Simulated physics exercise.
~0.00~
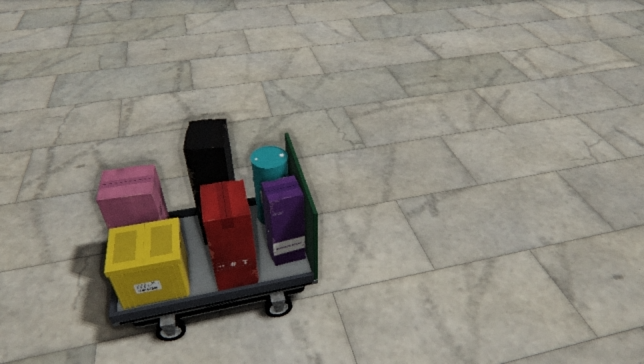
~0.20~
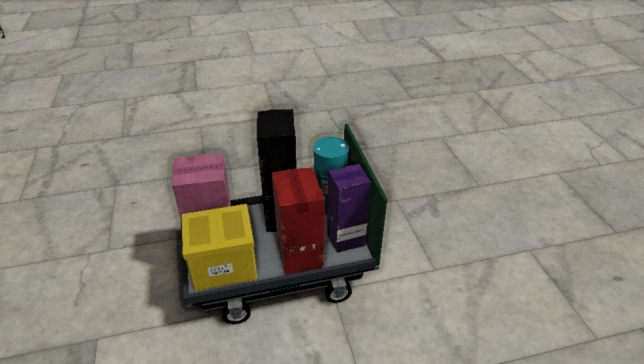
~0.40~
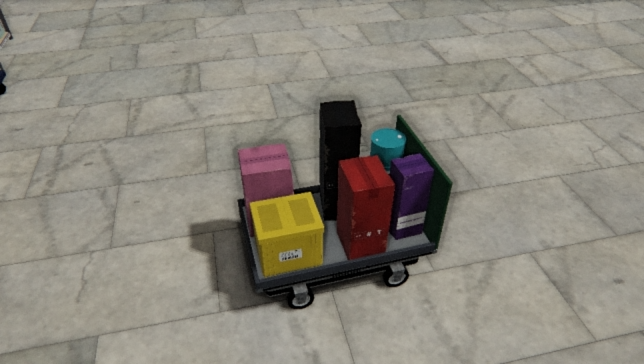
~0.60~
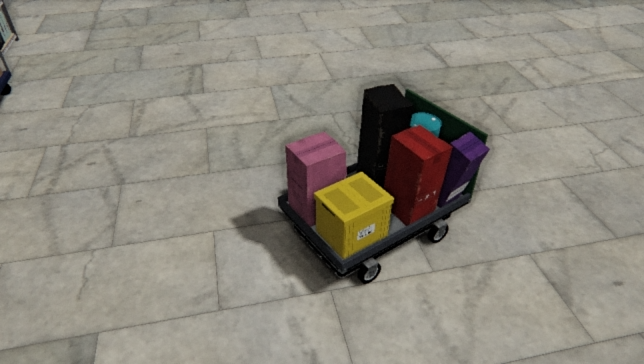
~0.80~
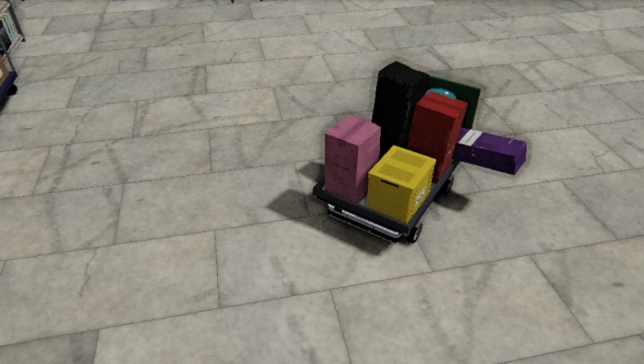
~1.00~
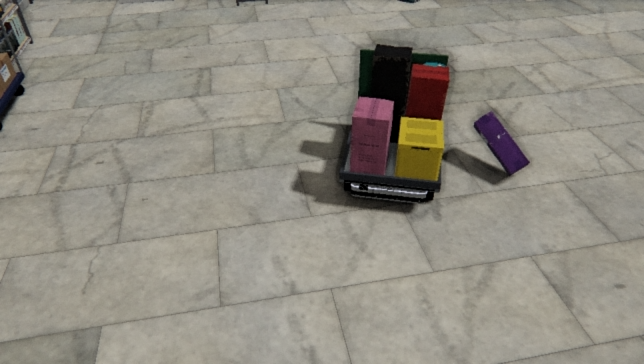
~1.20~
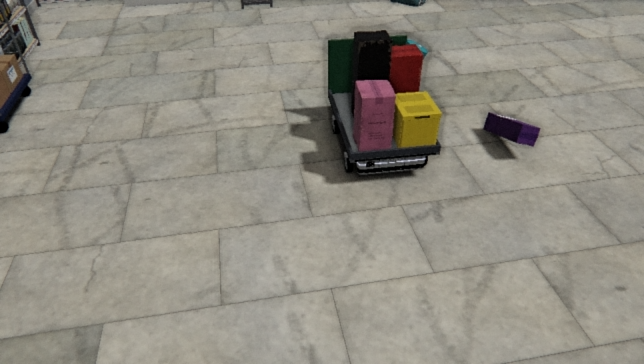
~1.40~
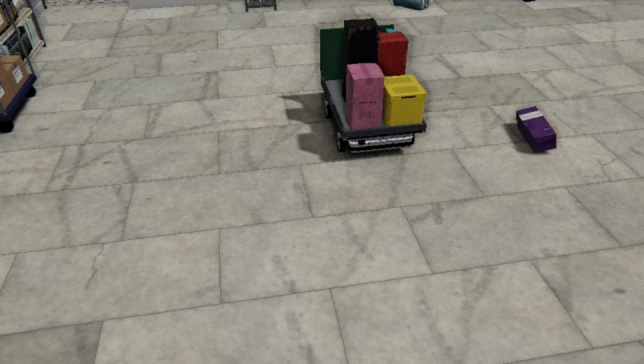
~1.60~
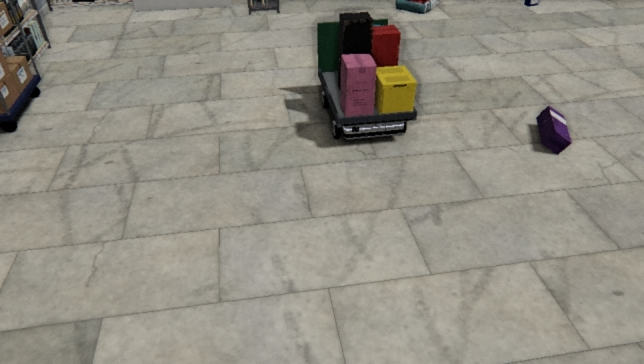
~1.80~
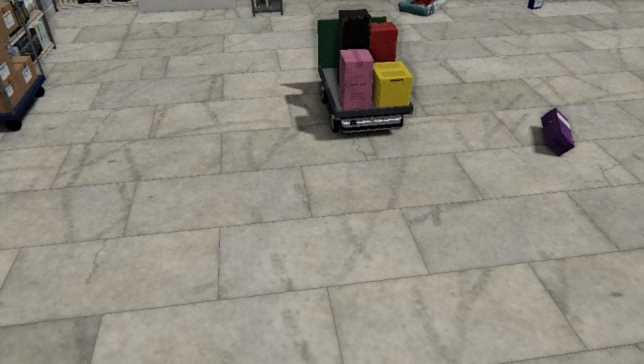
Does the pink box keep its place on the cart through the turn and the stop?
Yes, the pink box stays upright in its place at the back of the cart, next to the yellow one, until the cart comes to rest.
